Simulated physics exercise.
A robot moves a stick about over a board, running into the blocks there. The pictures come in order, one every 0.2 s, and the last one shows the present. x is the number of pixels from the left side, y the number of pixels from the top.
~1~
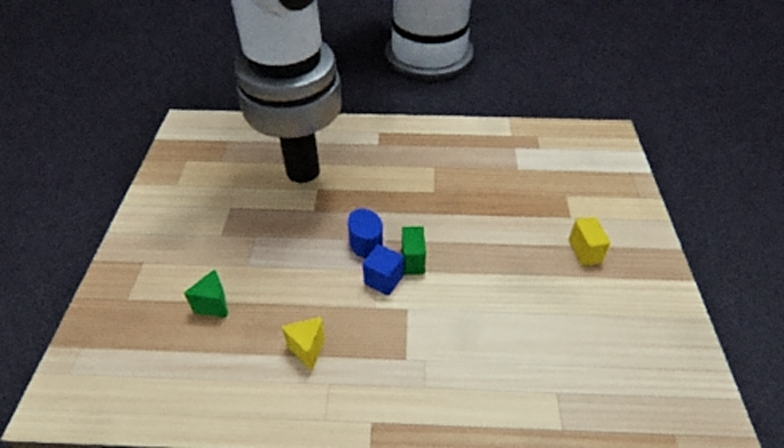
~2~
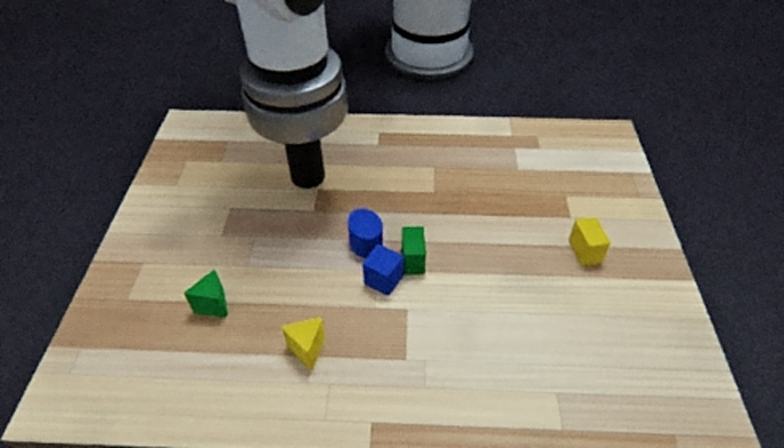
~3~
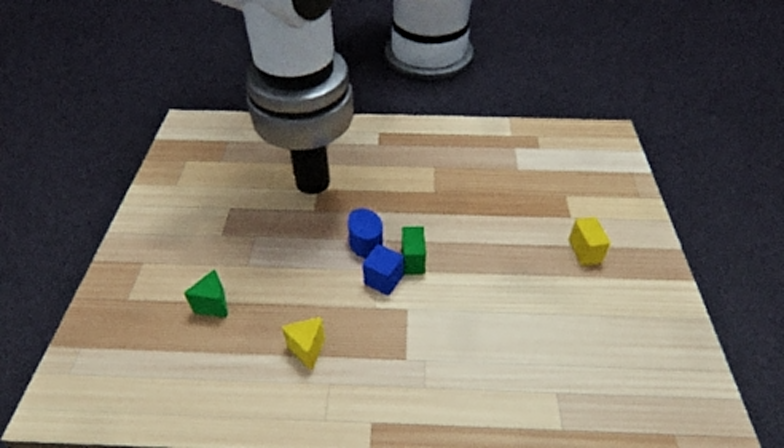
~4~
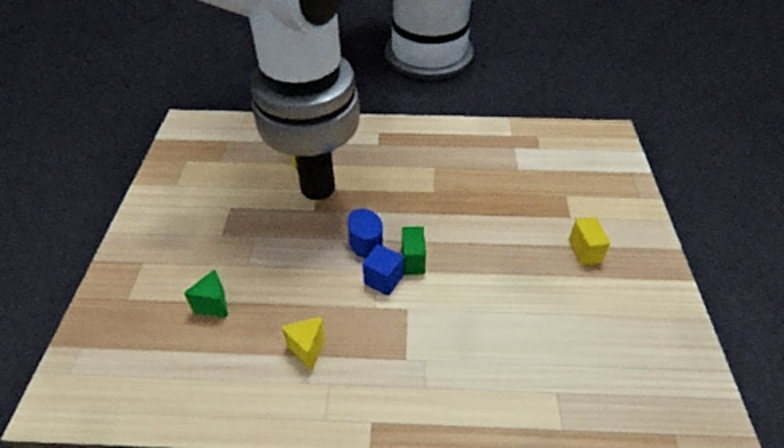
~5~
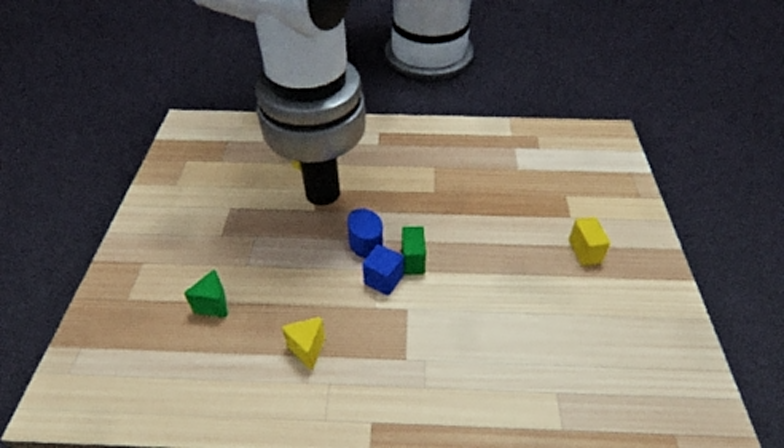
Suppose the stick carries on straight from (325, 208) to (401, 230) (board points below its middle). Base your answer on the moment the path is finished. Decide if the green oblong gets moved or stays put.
Answer: Unmoved.
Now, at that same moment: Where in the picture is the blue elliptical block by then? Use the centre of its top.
If I read the scene right, the answer is (383, 236).
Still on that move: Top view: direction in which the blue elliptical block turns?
Clockwise rotation.
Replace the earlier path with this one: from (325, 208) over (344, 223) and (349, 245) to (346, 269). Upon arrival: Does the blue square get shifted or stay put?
By then it is displaced.
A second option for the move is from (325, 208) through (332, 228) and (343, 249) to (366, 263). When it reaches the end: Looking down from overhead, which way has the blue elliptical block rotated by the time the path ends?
From above, the blue elliptical block will be seen to turn anti-clockwise.
On the path given first. Halfway along, stick at (362, 205); blue elliptical block at (370, 227), turned 15° clockwise.
At the end, stick at (401, 215); blue elliptical block at (383, 236), turned 70° clockwise; blue square at (382, 266), turned 15° anticlockwise; green oblong not moved.
